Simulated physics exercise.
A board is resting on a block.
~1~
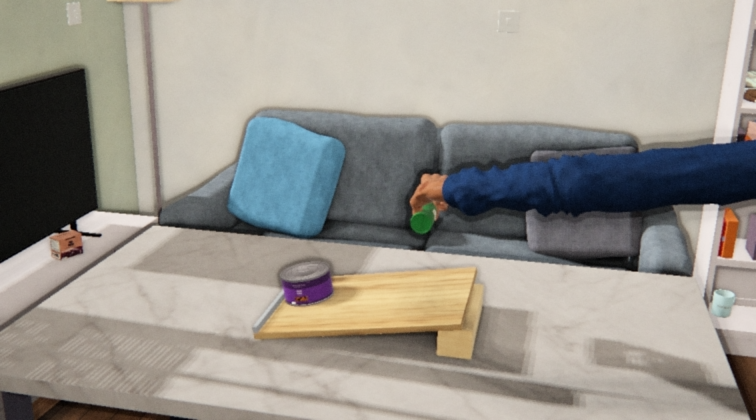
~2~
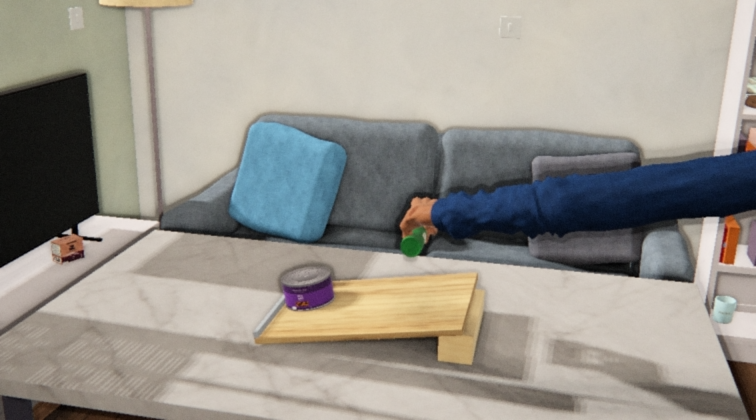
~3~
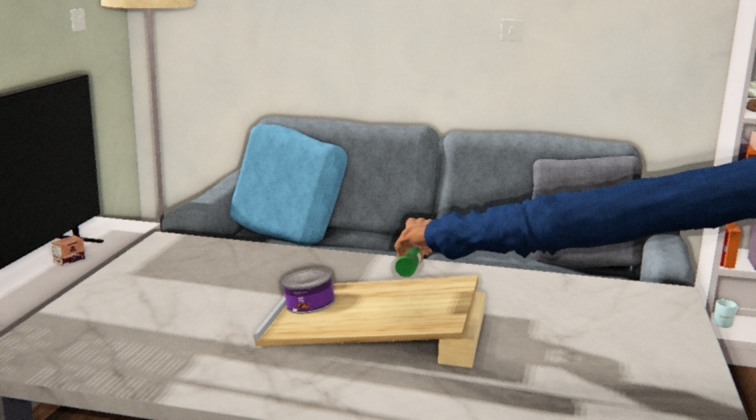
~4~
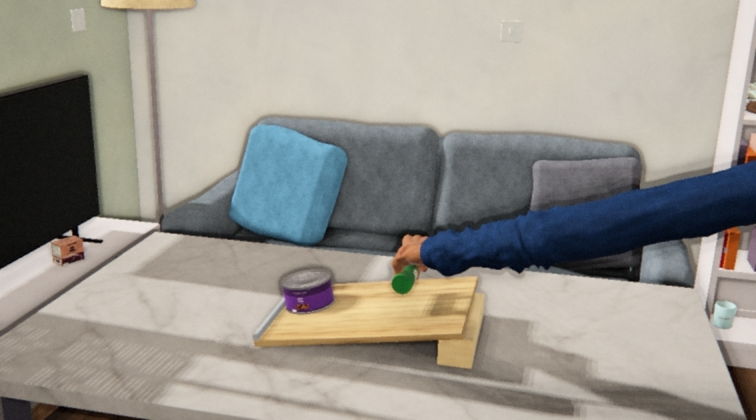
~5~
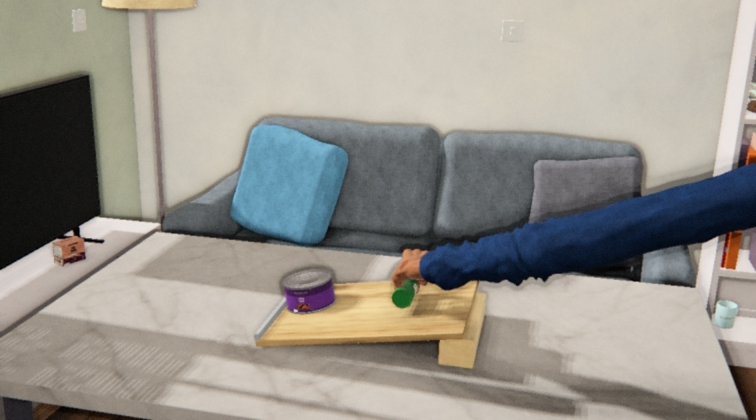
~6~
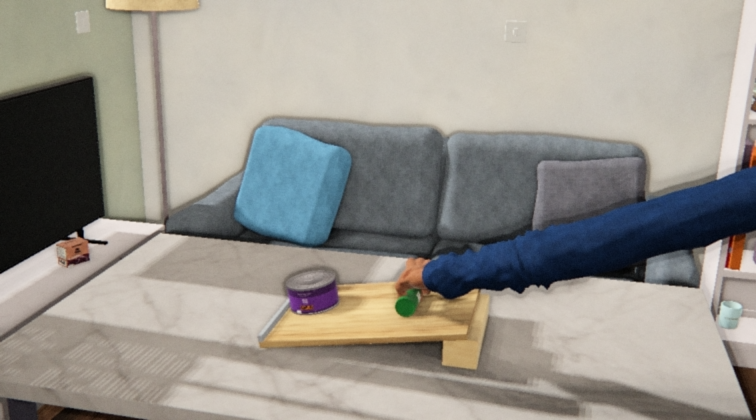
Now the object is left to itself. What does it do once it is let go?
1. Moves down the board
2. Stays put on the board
Moves down the board (1).
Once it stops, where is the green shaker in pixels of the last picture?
Around (337, 301).
Then, 0.50 s later than the last frame, green shaker moved well along near (377, 299).
Then, 0.60 s later than the last frame, green shaker moved well along near (359, 300).
When it is over, moved from the start, green shaker; purple tub as before. End places, in pixels of the last picture, green shaker near (337, 301). The green shaker runs down the board.
